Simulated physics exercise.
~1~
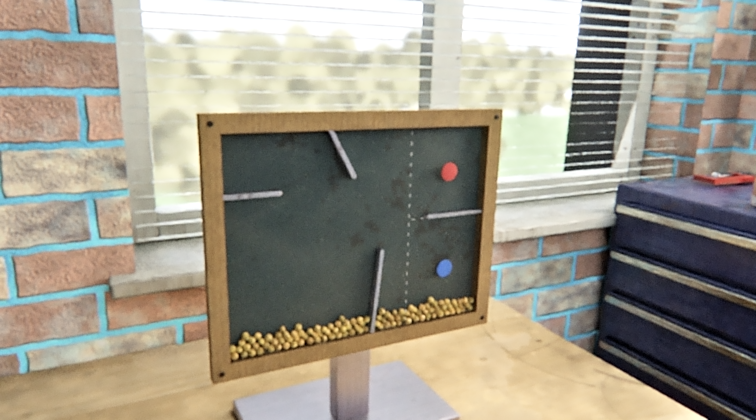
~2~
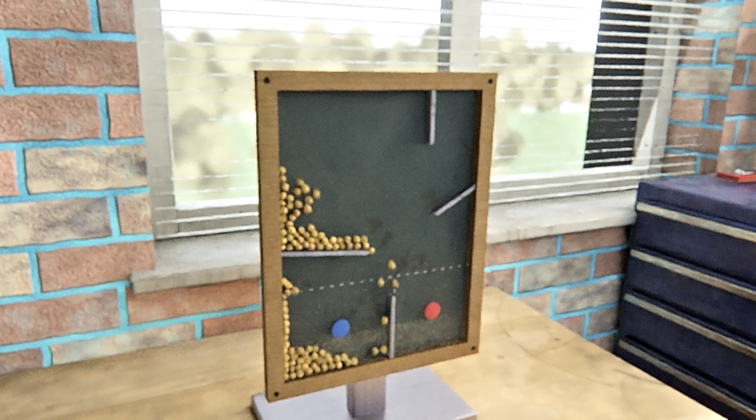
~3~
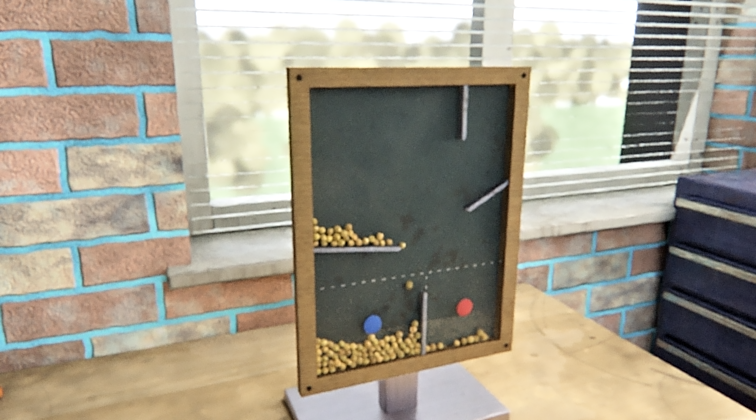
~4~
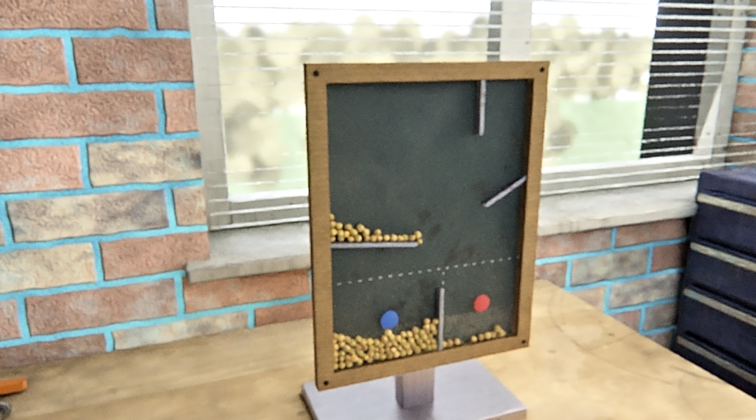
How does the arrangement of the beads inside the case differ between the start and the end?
At the start the beads lie in one low layer along the bottom of the wide case. At the end they are split up, with most heaped in the blue pocket at the lower left, some on the left ledge above it, and a few in the red pocket.
